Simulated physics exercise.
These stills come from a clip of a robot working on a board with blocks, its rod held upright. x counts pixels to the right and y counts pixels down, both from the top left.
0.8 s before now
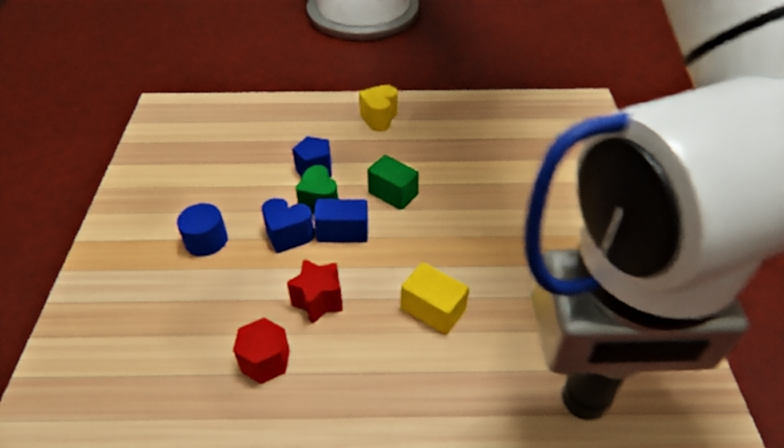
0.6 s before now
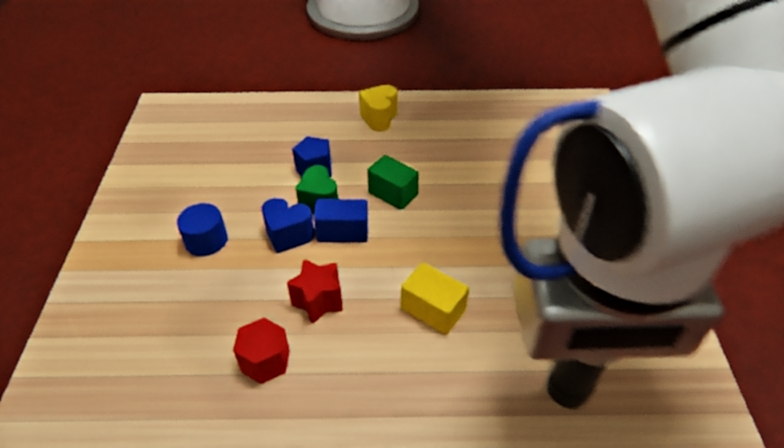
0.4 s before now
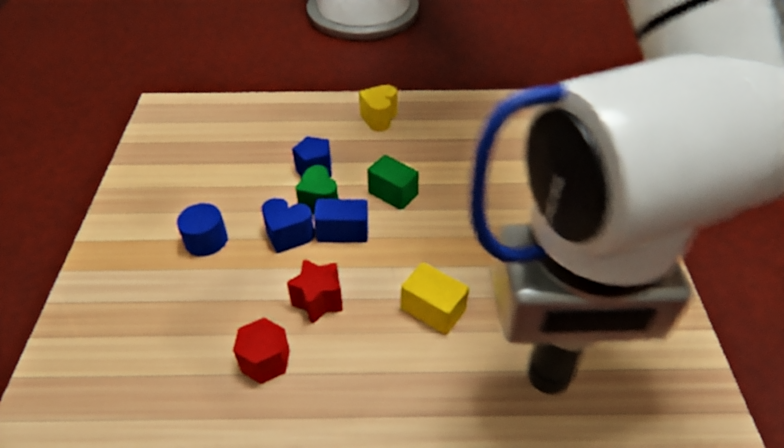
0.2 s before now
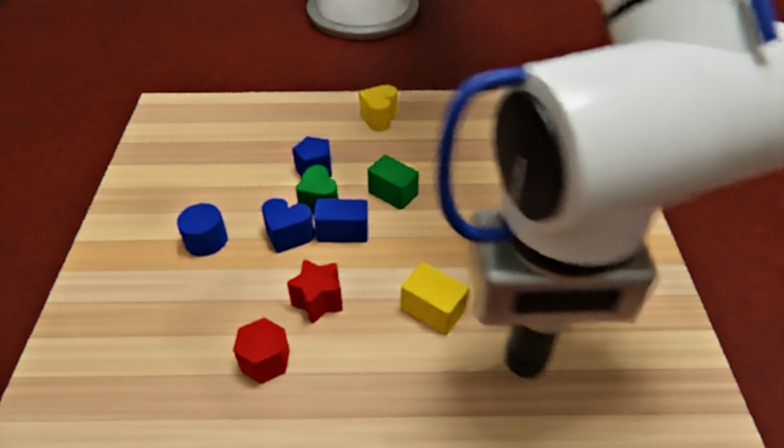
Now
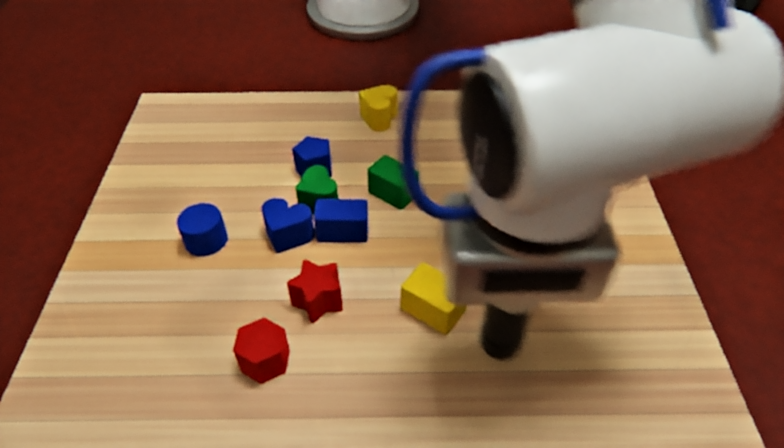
White robot arm moving its dark rod leftward and slightly up across a wooden board beside still red, blue, green and yellow blocks.
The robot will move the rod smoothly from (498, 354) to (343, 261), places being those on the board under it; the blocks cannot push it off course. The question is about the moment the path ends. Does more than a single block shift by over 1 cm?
Yes, that is what happens.
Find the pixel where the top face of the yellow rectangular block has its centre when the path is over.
I'd place it at (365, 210), taking the centre of its top.
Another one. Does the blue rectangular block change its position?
It seems so.
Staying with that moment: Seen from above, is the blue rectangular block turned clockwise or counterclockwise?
Counter-clockwise, from overhead.
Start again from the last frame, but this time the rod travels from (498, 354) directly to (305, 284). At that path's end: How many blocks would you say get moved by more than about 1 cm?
It moves two blocks.
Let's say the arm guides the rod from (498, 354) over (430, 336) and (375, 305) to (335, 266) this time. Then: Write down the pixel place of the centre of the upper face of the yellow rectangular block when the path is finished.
It is going to be at (406, 254).
On the path given first. One third of the way, rod at (441, 309); yellow rectangular block at (411, 266), turned 15° clockwise.
Two thirds of the way, rod at (389, 279); blue rectangular block at (340, 206); yellow rectangular block at (376, 233), turned 45° clockwise.
At the end, rod at (342, 249); red star still; green heart-shaped block at (313, 178); blue rectangular block at (339, 196), turned 55° anticlockwise; yellow rectangular block at (365, 210), turned 90° clockwise.
